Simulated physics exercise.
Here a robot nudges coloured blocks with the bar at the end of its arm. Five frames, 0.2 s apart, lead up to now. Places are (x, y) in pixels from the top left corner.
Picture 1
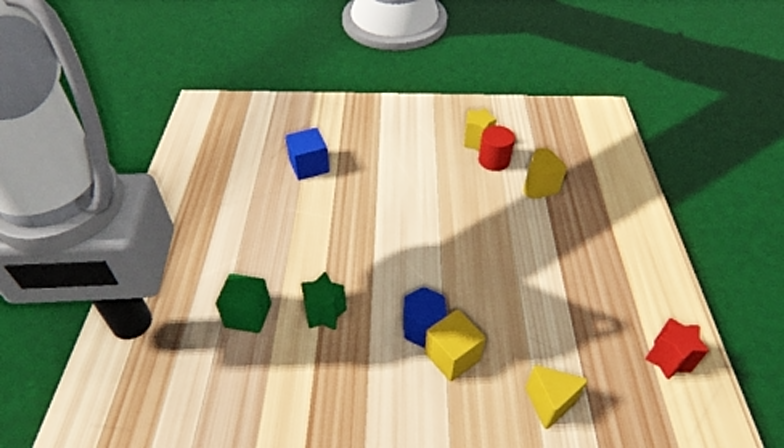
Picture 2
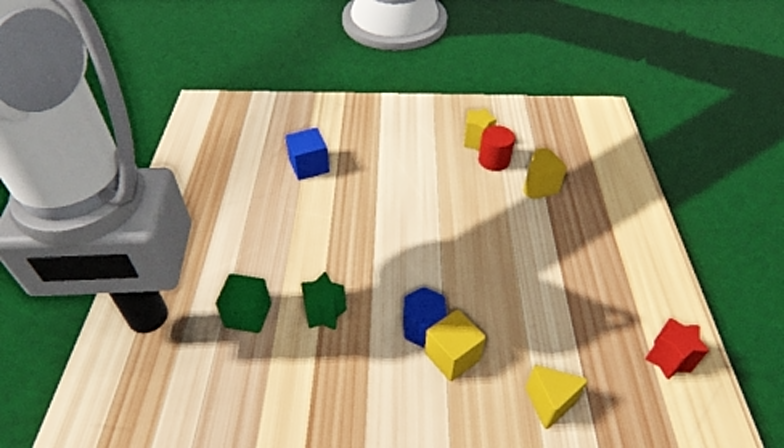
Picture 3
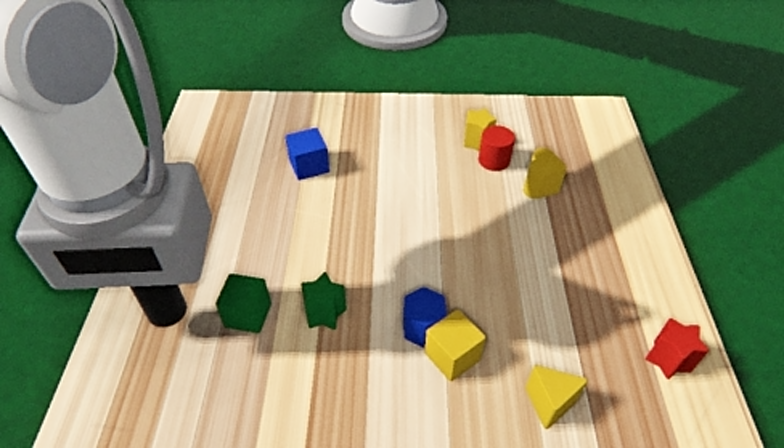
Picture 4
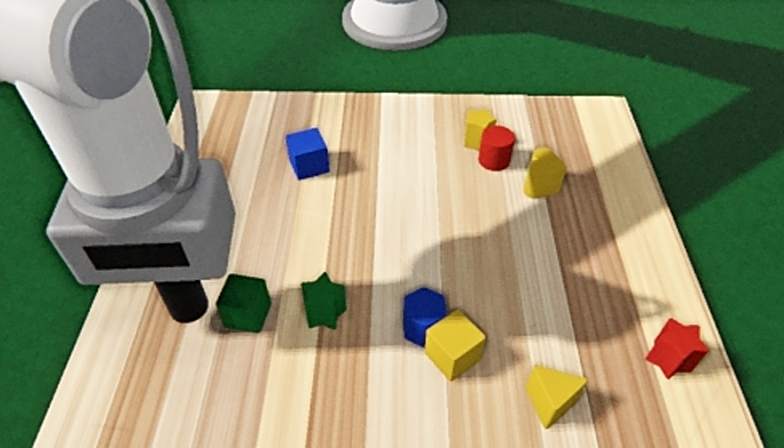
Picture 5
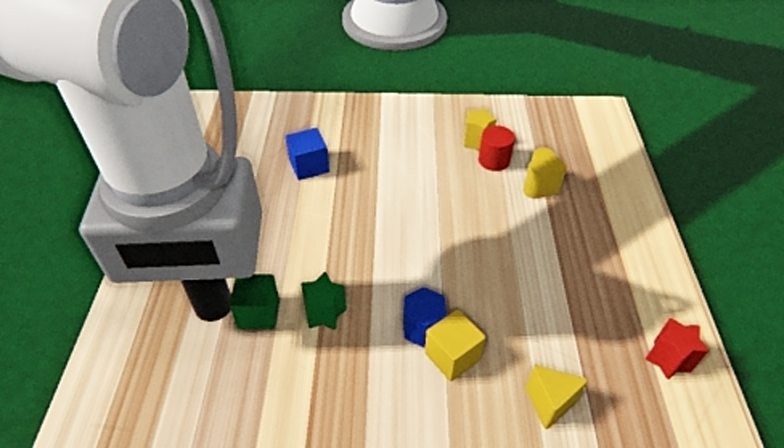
The robot's bar moves right across the board and nudges a green block slightly right.
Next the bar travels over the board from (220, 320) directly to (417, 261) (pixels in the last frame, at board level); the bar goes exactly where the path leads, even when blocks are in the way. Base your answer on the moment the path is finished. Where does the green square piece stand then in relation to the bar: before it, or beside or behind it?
I'm fairly sure the green square piece rides along ahead of the bar to the very end.
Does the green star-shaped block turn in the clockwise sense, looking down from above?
Going by the path, yes.
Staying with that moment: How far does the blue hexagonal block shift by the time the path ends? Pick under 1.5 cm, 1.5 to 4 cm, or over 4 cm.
The smallest band: Under 1.5 cm.
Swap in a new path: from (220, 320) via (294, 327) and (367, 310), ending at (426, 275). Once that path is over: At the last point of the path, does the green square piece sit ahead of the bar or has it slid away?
Fallen away.
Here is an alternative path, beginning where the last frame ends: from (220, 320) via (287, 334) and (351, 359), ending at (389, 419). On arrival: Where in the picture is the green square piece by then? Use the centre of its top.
The centre of its top face lies at (308, 281).
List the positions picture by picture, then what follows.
Tip of the bar at (132, 323), middles of tops, green square piece at (240, 291), green star-shaped block at (321, 290), blue hexagonal block at (425, 305), in the first picture.
Bar at (149, 317), nothing pushed, in the second picture.
Bar at (168, 311), nothing pushed, in the third picture.
Bar at (190, 308), nothing pushed, in the fourth picture.
Bar at (214, 306), green square piece at (252, 289), green star-shaped block at (321, 290), blue hexagonal block at (425, 305), in the fifth picture.
The first path, step by step. One third of the way, bar at (287, 284); green square piece at (323, 265), turned 15° anticlockwise; green star-shaped block at (352, 286), turned 70° clockwise.
Two thirds of the way, bar at (355, 265); green square piece at (388, 242), turned 25° anticlockwise; green star-shaped block at (359, 287), turned 90° clockwise.
At the end, bar at (418, 246); green square piece at (448, 222), turned 40° anticlockwise; green star-shaped block at (359, 287), turned 90° clockwise; blue hexagonal block unmoved.
